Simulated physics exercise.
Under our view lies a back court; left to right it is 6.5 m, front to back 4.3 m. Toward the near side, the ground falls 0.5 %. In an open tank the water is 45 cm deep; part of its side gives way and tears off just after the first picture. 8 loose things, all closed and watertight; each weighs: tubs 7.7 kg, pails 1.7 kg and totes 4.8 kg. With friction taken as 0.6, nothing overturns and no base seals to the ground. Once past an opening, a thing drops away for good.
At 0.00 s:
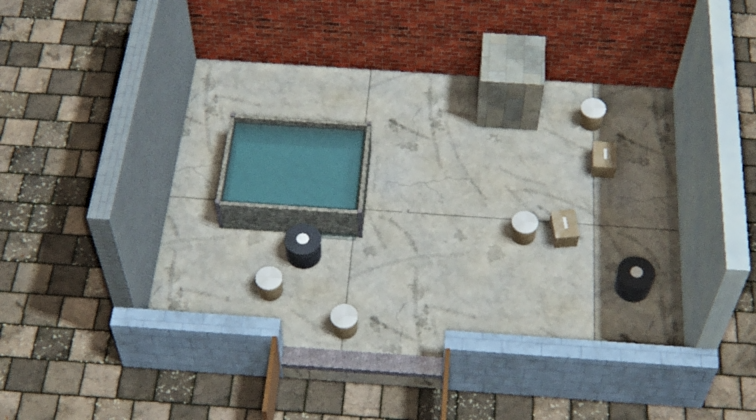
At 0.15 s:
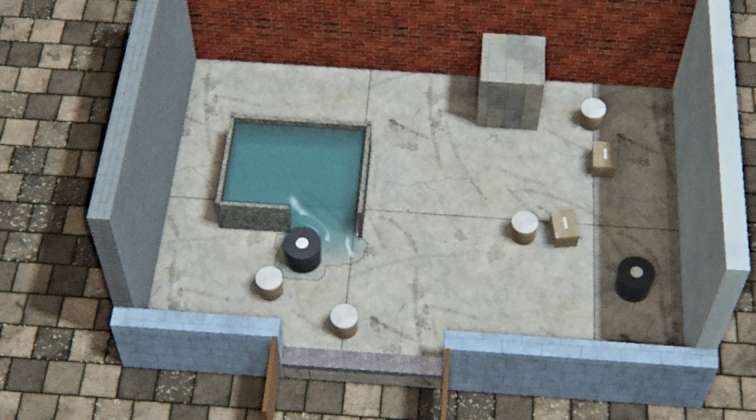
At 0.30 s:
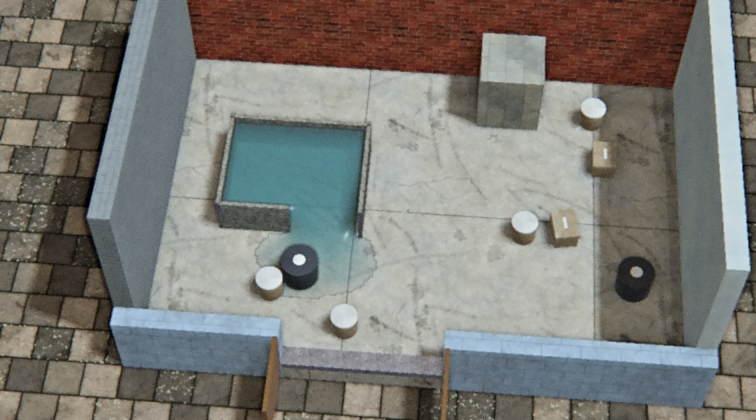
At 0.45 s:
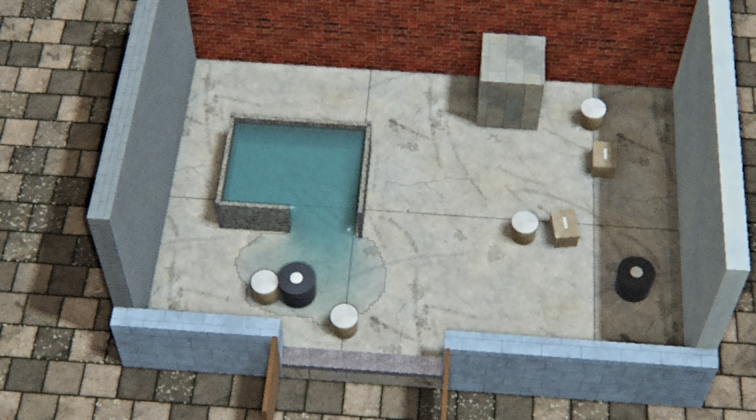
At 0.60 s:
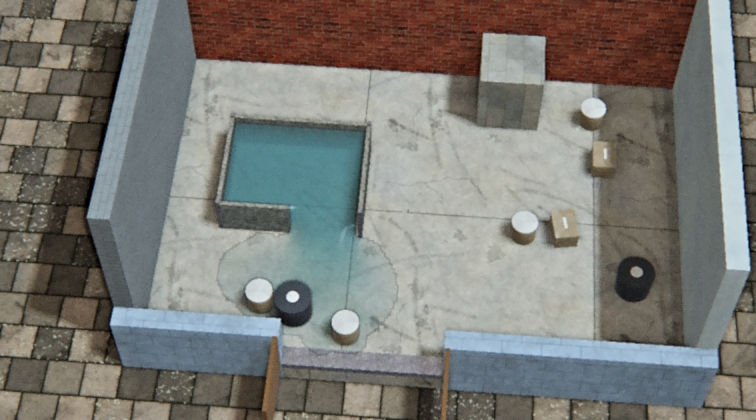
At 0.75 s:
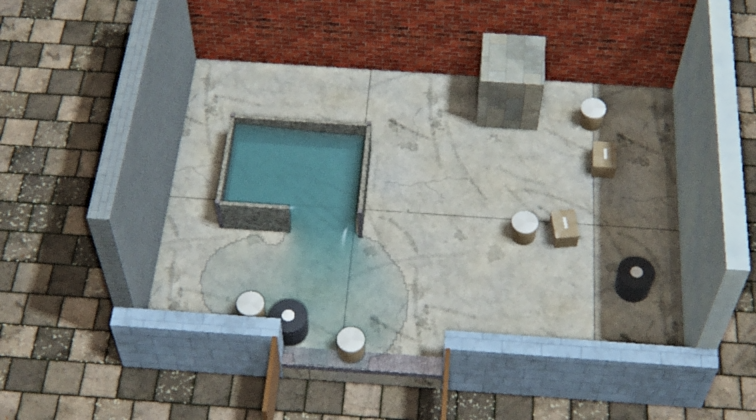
In a walled courtyard, part of a tank's front side gave way and water spread across the floor, pushing a dark tub toward the front opening, then shifting two white pails near it.
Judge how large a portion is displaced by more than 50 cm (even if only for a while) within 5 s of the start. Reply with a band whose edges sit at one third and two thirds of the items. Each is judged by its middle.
Band: One third to two thirds.
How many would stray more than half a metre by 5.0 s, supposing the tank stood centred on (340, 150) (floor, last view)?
In that case the number is 1.
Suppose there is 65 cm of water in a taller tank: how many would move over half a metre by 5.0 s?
In that case 3 of them.
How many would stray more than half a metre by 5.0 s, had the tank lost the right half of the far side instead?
The answer then is 1.
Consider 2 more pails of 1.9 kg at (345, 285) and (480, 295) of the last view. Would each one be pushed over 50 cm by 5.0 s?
The first comes out beyond the limit, the second within the limit.
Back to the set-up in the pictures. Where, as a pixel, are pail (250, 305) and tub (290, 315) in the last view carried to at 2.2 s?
Near (170, 256) and (310, 343).
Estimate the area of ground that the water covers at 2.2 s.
Roughly 8.5 m2.
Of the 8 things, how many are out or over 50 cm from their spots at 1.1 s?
I count 3 of them.
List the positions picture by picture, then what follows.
In the first frame, a tub at (303, 239) rests on the ground; a pail at (269, 278) rests on the ground; 2.2 m2 under water; 0 of 8 have shifted.
In the second frame, a tub at (302, 243), on the bottom, 6 cm from its start; a pail at (269, 278), on the bottom; water covers 2.5 m2; 1 of 8 have shifted.
In the third frame, a tub at (299, 260), on the bottom, 31 cm from its start; a pail at (269, 278) rests on the ground; water covers 3.1 m2; 1 of 8 have shifted.
In the fourth frame, a tub at (296, 278), on the bottom, 56 cm from its start; a pail at (264, 282) rests on the ground, 8 cm from its start; water covers 3.8 m2; 2 of 8 have shifted.
In the fifth frame, a tub at (293, 297) rests on the ground, 83 cm from its start; a pail at (259, 290) rests on the ground, 21 cm from its start; water covers 4.5 m2; 3 of 8 have shifted.
In the sixth frame, a tub at (288, 316), on the bottom, 108 cm from its start; a pail at (250, 303) rests on the ground, 41 cm from its start; water covers 5.4 m2; 3 of 8 have shifted.
After 1.1 s 3 of 8 are over 50 cm from their spots; 2 afloat.
After 2.2 s 3 of 8 are over 50 cm from their spots; 1 afloat.
After 3.5 s 3 of 8 are over 50 cm from their spots; 0 afloat.
After 5.0 s 3 of 8 are over 50 cm from their spots, and 3 have been at some point; 0 afloat.
